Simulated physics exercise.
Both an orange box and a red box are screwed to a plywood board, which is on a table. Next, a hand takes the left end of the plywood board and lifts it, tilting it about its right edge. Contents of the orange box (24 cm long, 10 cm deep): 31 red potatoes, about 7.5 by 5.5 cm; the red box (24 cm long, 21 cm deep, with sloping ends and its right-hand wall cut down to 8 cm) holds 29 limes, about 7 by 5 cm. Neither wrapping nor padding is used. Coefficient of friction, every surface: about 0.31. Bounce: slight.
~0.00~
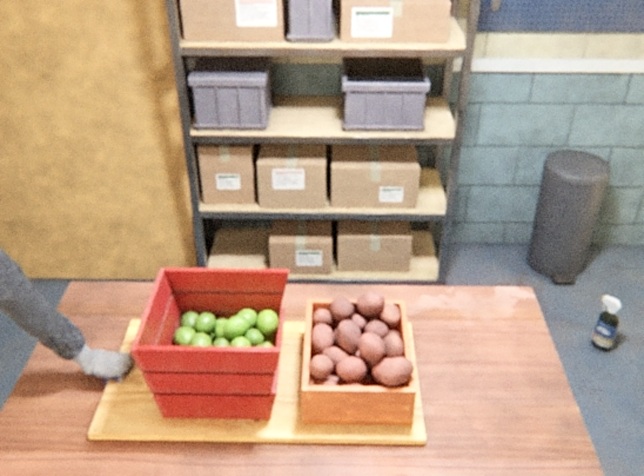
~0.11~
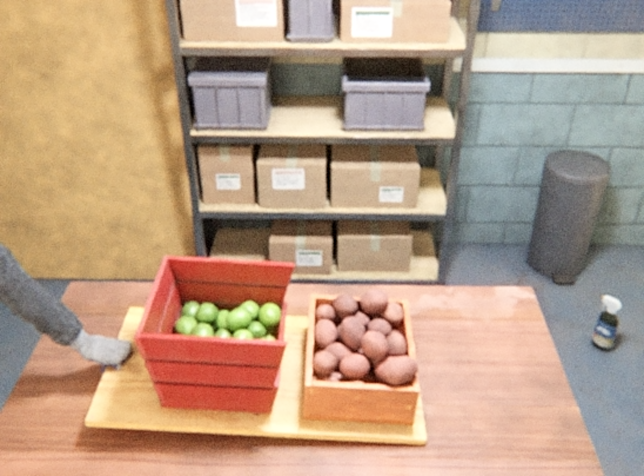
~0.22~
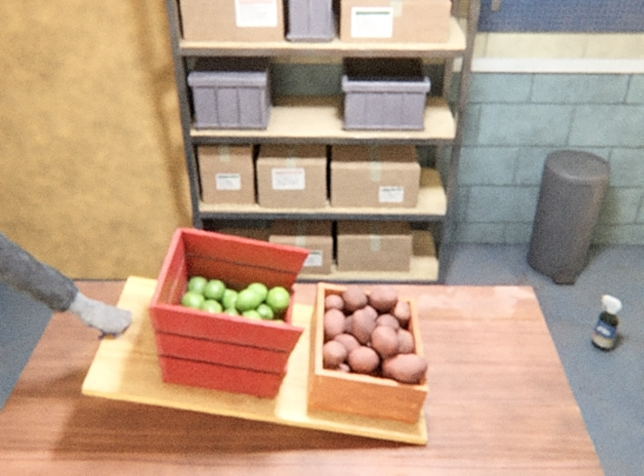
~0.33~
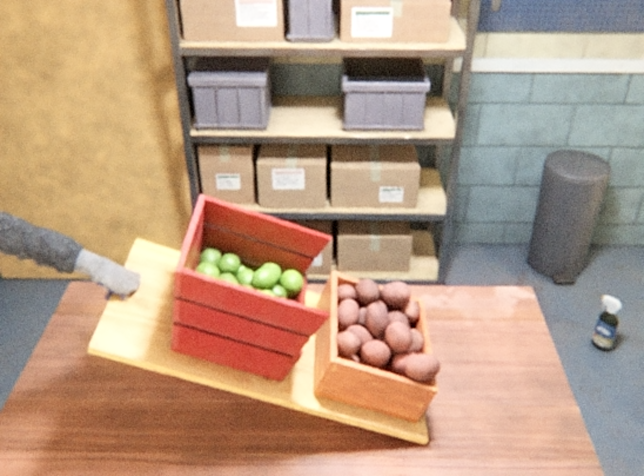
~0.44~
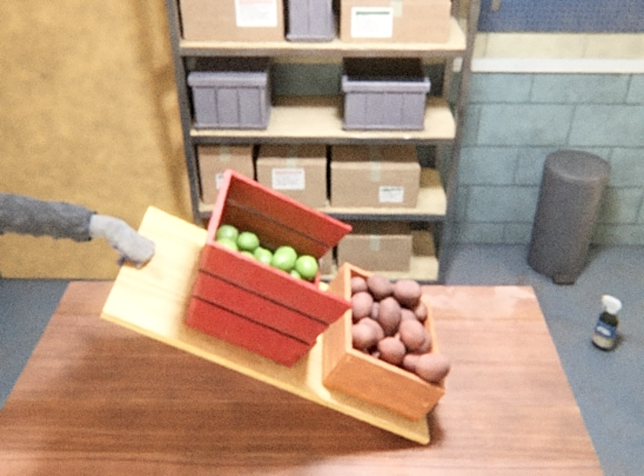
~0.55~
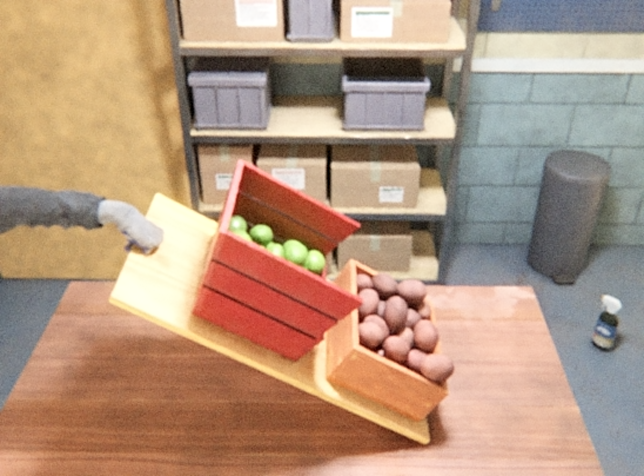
In the video, a red box of limes and an orange box of red potatoes sit on a plywood board as a gloved hand lifts the board's left end, steadily tilting it and both boxes steeply toward the right.
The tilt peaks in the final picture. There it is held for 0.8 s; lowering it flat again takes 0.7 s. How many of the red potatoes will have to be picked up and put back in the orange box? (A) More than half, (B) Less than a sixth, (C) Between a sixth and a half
Less than a sixth (B).
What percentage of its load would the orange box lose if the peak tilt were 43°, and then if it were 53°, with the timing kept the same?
Close to 20 and 20 %, in that order.
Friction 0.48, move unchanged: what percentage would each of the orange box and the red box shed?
Then the orange box sheds 0 per cent, while the red box sheds 0 per cent.
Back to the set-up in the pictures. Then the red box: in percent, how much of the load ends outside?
For the red box, the loss is 0%.
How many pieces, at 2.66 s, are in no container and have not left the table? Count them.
Estimated count: 2.
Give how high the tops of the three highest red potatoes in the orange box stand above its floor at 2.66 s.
That is close to 16 centimetres.
After 0.89 s, tilt 32°; the orange box is down by 1 of 31 and the red box has all 29.
After 1.31 s, tilt 32°; the orange box is down by 1 of 31 and the red box is down by 1 of 29.
After 1.90 s, tilt 4°; the orange box is down by 1 of 31 and the red box is down by 1 of 29.
When it is over (at 2.66 s), the orange box is down by 1 of 31 and the red box is down by 1 of 29. Asked share, 1 of 31, 3 per cent.
